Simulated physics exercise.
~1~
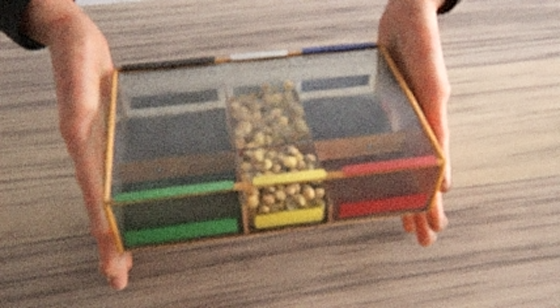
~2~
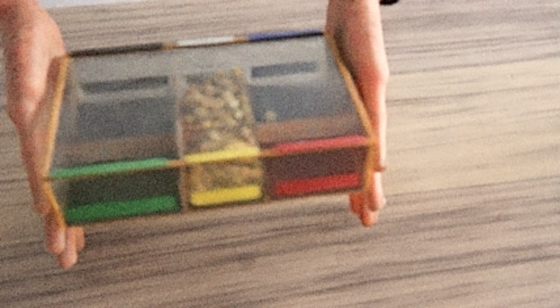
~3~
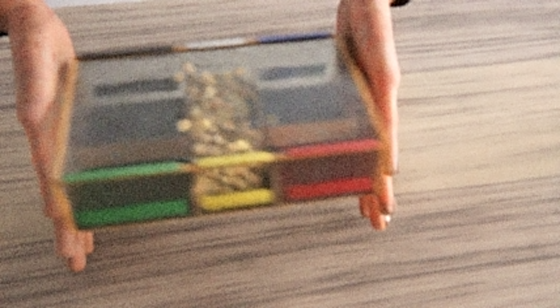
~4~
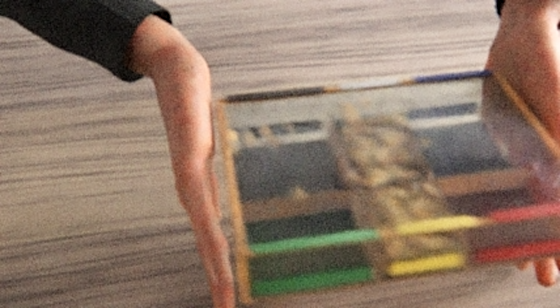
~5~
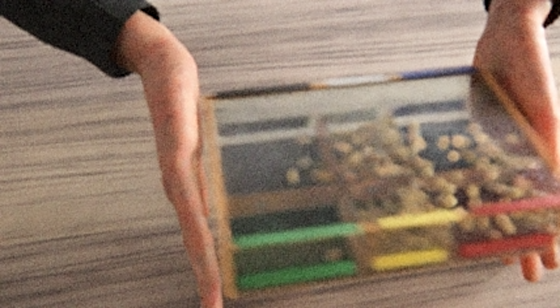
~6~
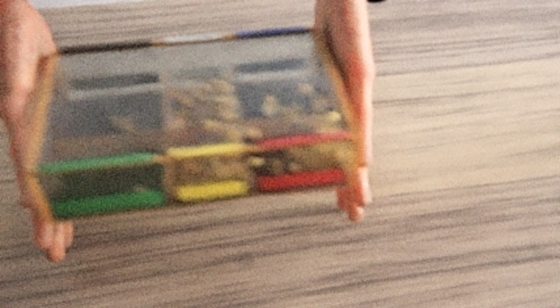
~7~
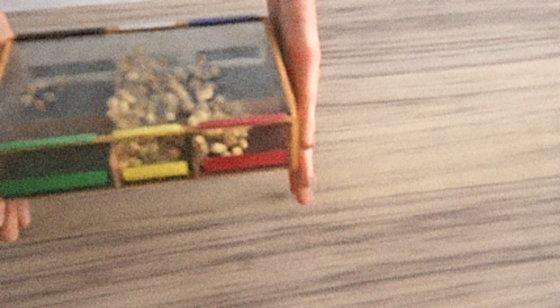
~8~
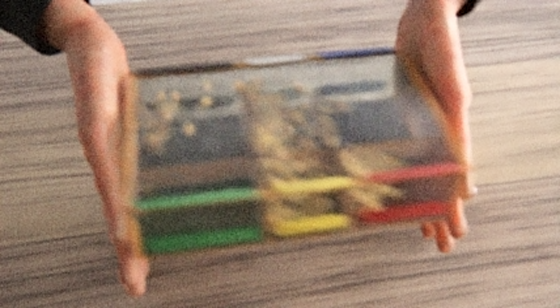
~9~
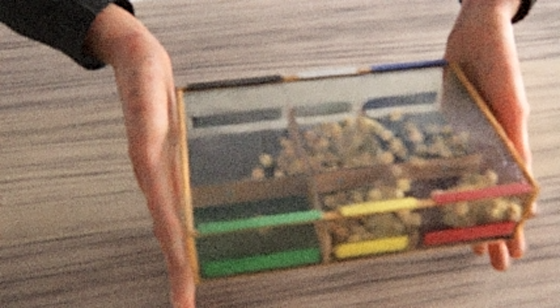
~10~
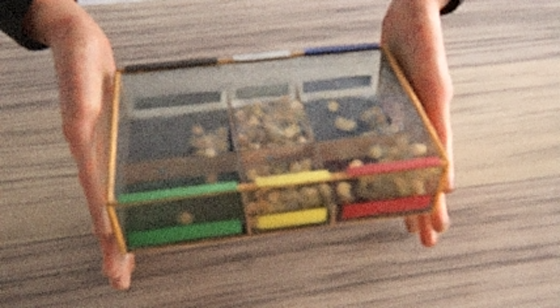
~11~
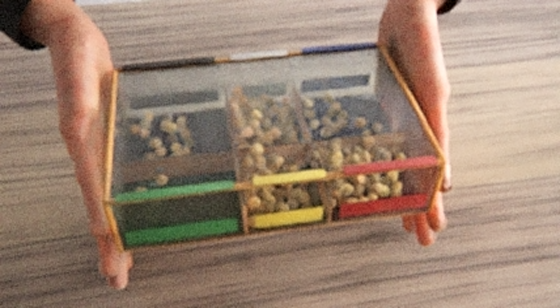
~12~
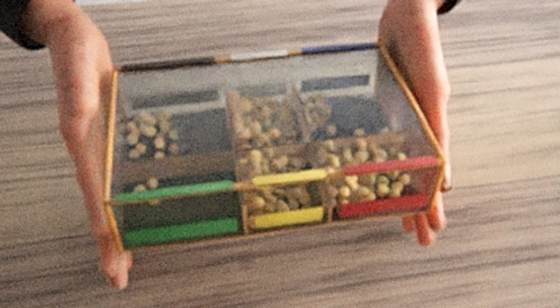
Hands shaking a clear-lidded, divided box left and right, scattering chickpeas from the middle until most rest in white, yellow and red compartments.
